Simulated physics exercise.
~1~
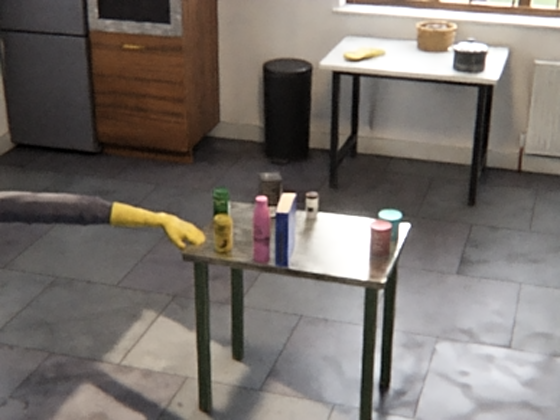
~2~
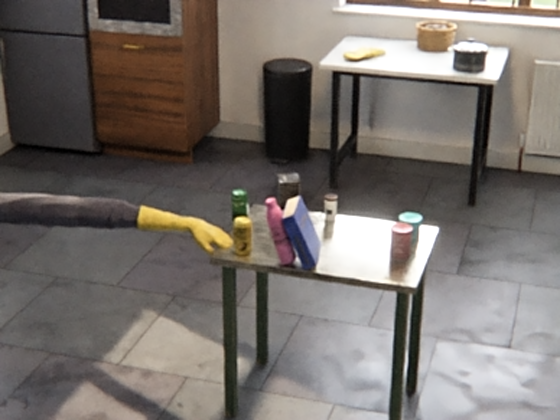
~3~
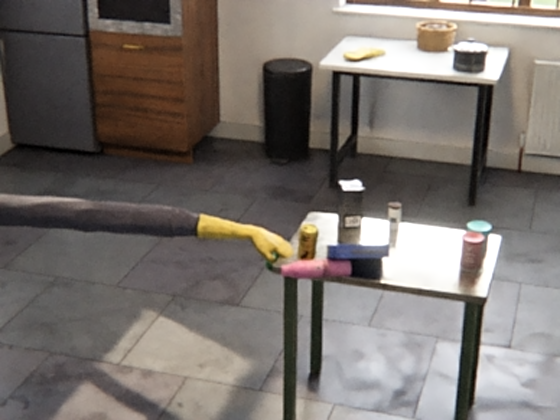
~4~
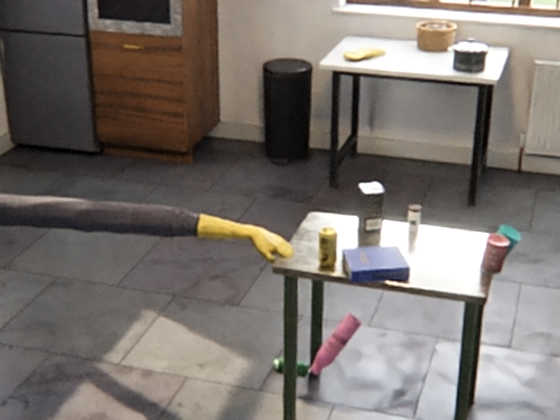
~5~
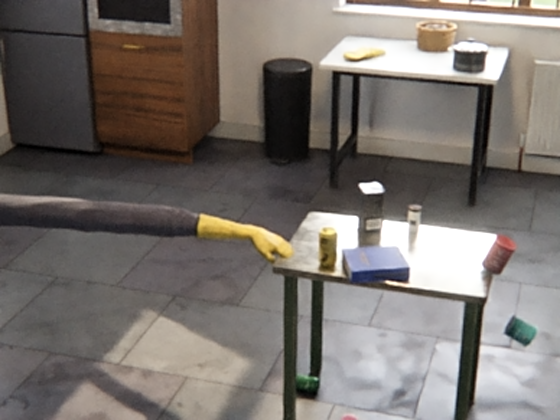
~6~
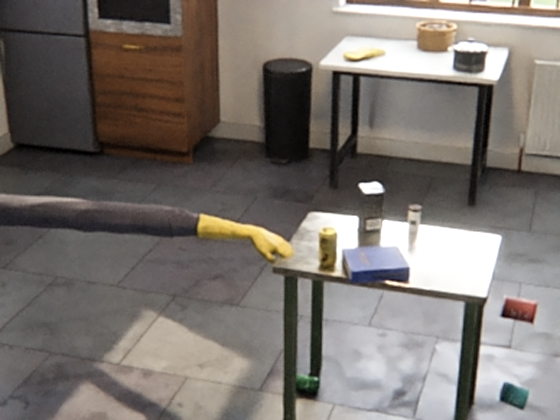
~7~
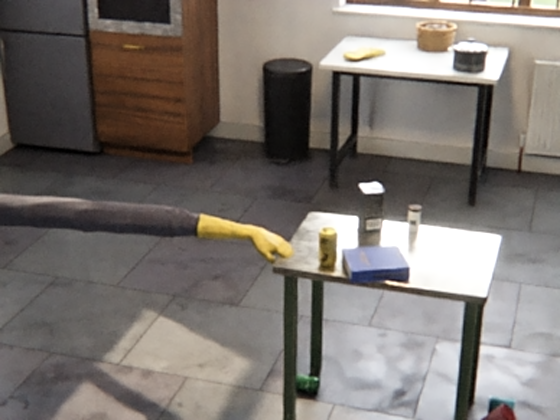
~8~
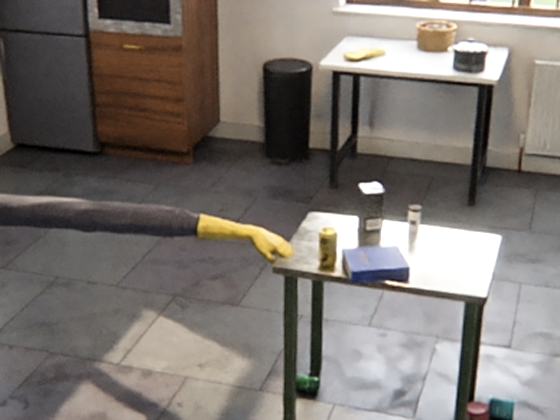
A yellow-gloved hand shoves the table right, toppling a blue book and dropping four containers.
